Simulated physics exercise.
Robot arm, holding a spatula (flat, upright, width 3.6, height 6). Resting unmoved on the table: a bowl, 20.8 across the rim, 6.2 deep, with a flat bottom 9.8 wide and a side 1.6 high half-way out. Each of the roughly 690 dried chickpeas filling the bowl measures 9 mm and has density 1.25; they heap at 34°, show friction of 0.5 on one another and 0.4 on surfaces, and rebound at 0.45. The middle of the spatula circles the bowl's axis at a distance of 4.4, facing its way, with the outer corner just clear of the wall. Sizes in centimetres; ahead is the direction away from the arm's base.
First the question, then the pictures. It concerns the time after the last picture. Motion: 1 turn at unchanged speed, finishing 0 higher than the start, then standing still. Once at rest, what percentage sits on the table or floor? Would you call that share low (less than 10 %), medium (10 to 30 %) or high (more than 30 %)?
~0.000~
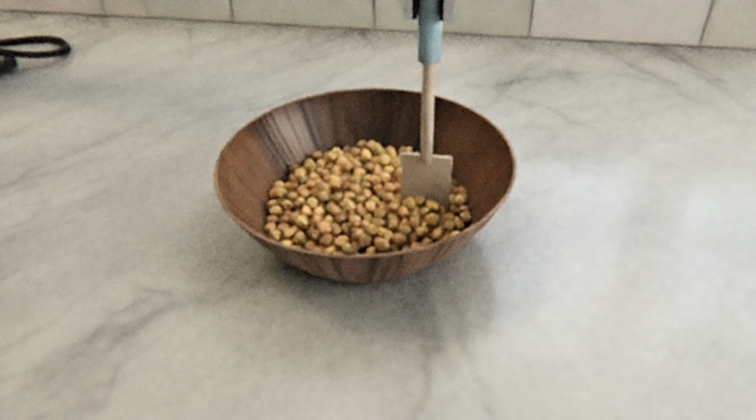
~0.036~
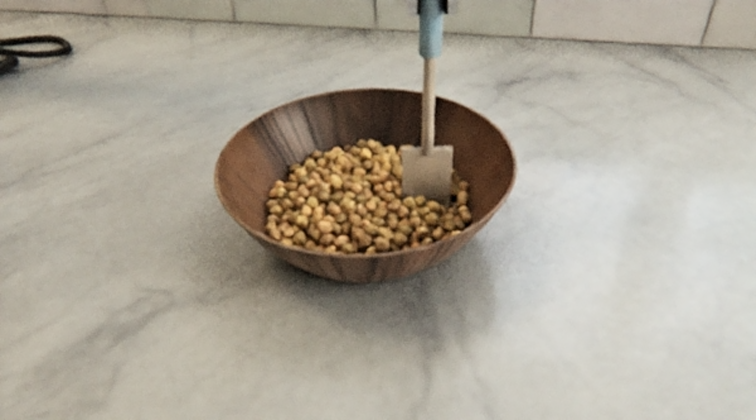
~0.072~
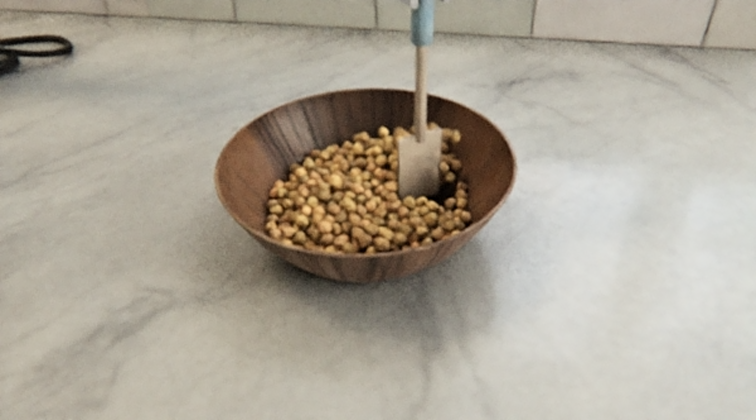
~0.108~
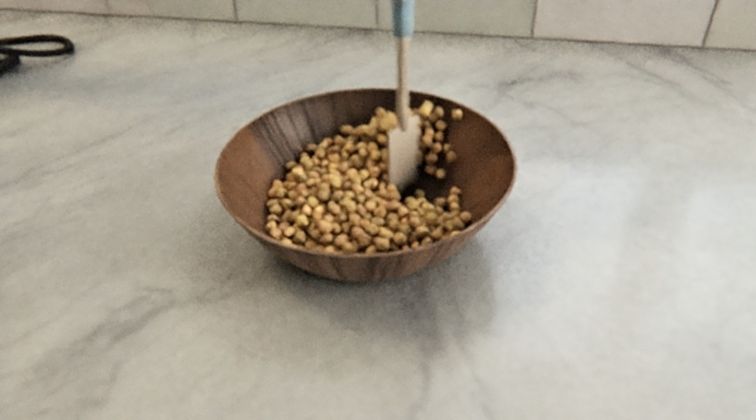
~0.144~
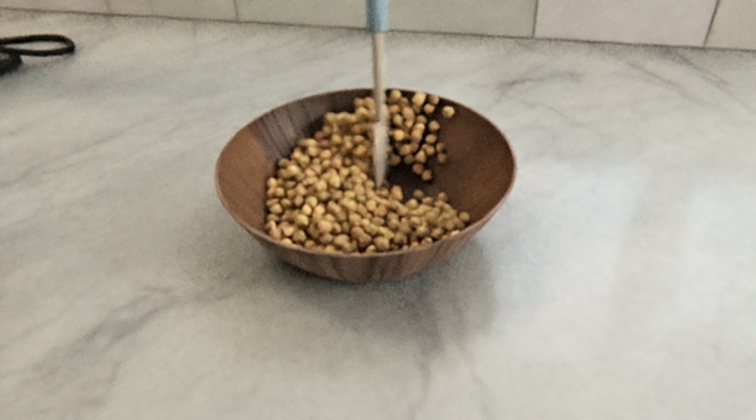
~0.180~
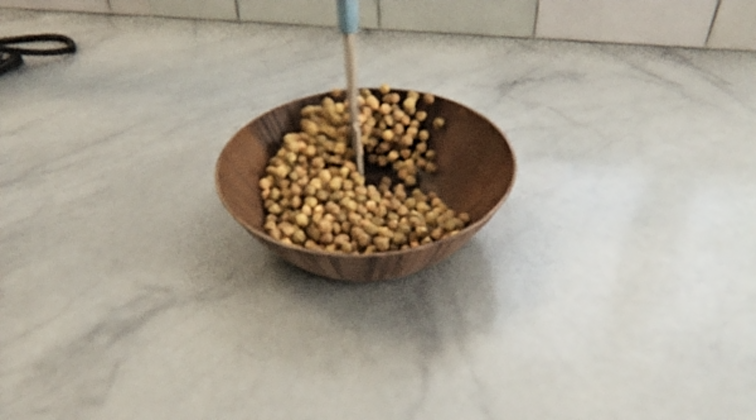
I would call it low.
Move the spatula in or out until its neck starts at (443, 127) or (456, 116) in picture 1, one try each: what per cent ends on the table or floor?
I'd put it at around 15 and 5 percent.
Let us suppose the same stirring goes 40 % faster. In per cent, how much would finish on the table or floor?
Estimated share: About 15 per cent.
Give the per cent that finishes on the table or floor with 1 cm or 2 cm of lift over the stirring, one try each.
Estimates: 5 % and 0 %.
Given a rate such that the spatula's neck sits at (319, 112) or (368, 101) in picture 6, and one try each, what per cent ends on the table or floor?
Near 15 in a hundred for the first and near 0 in a hundred for the second.
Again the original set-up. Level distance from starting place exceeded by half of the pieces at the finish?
Roughly 7 cm.
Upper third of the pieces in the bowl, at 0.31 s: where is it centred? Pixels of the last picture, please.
Around pixel (277, 199).
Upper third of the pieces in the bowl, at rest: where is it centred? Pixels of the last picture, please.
Close to (437, 184).
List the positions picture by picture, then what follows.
The first picture shows spatula neck at (427, 137), 0° round; upper third of the load around (366, 195), from x 270 to 465, top at y 145; 686 in the bowl.
The second picture shows spatula neck at (428, 130), 12° round; upper third of the load around (369, 190), from x 270 to 465, top at y 145.
The third picture shows spatula neck at (420, 116), 37° round; upper third of the load around (374, 175), from x 270 to 465, top at y 130.
The fourth picture shows spatula neck at (403, 106), 63° round; upper third of the load around (368, 160), from x 270 to 465, top at y 110.
The fifth picture shows spatula neck at (379, 101), 89° round; upper third of the load around (358, 150), from x 270 to 465, top at y 95.
The sixth picture shows spatula neck at (353, 102), 115° round; upper third of the load around (336, 145), from x 265 to 465, top at y 90; 686 in the bowl.
After 0.31 s, 207° round, highest piece 8 above the table; 683 in the bowl, 3 in flight or on the tool.
After 0.44 s, 299° round, highest piece 8 above the table; 678 in the bowl, 7 on the table or floor, 1 in flight or on the tool.
After 0.70 s, 0° round, highest piece 6 above the table; 673 in the bowl, 13 on the table or floor.
After 1.40 s, 0° round, highest piece 6 above the table; 673 in the bowl, 13 on the table or floor.
At rest, 673 in the bowl, 13 on the table or floor. That is 2 % on the table or floor.
